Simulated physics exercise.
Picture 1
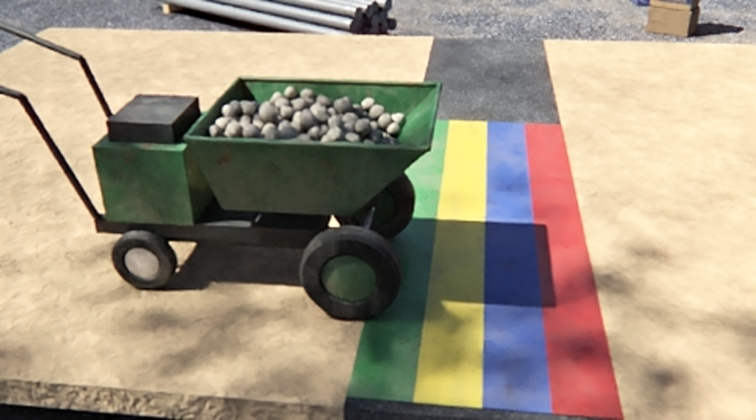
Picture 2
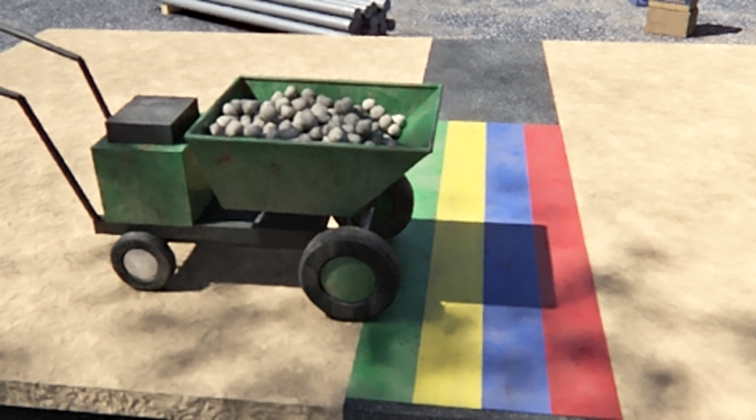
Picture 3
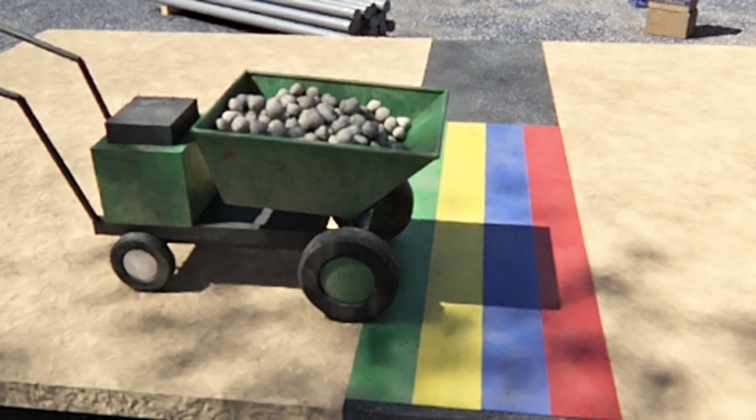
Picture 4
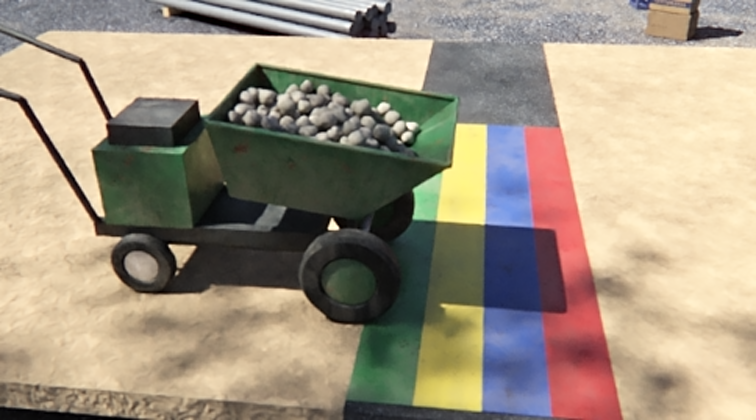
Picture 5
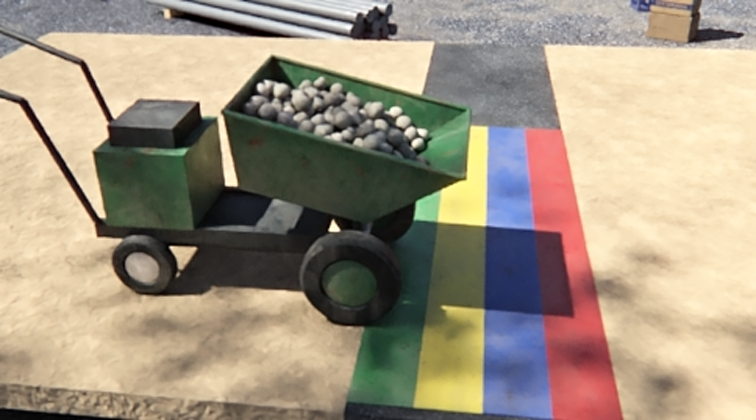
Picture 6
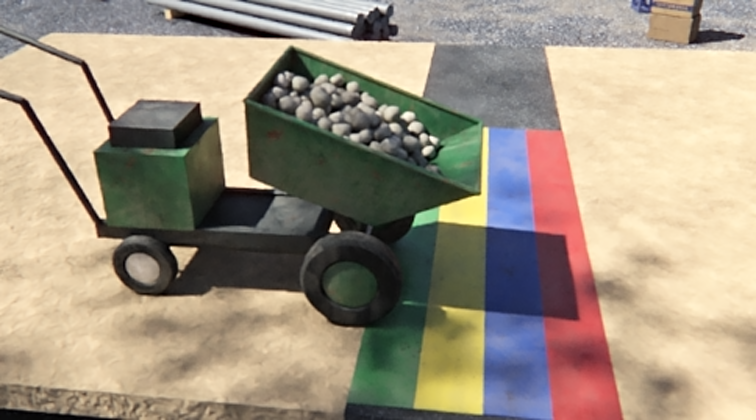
Green skip of a motor barrow loaded with rounded grey stones, starting level, then tilting forward to the right beside coloured bands.
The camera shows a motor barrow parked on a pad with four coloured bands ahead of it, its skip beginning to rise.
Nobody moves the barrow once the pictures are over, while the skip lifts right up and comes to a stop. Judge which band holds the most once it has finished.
Most on it: Red.
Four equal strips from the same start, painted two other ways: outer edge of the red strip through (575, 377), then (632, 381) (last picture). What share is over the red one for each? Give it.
Shares: Close to 30 %; close to 30 %.
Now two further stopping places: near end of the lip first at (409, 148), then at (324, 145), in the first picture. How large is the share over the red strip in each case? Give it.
30 and 10 in a hundred, in that order.
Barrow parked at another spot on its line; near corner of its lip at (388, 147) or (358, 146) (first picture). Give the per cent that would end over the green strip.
That would be roughly 0 in a hundred and then roughly 0 in a hundred.
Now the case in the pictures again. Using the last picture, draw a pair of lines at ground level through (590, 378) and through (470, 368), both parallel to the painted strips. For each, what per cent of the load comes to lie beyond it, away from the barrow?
That's 30 per cent for the first and 70 per cent for the second.
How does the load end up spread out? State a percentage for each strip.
Split by strip in per cent: Green 0; yellow 0; blue 15; red 30.
Shortly afterwards, skip tipped steeply; the whole lot in the skip.
Next, skip tipped right over; the bulk in the skip; a little over the blue strip; a little over the red strip; only a few falling.
Some moments later, skip tipped right over; near a third in the skip; a little over the blue strip; near a third over the red strip; near a quarter off the paint.
In the end, skip tipped right over; near a third in the skip; none at all over the green strip; none at all over the yellow strip; a little over the blue strip; near a third over the red strip; near a quarter off the paint.
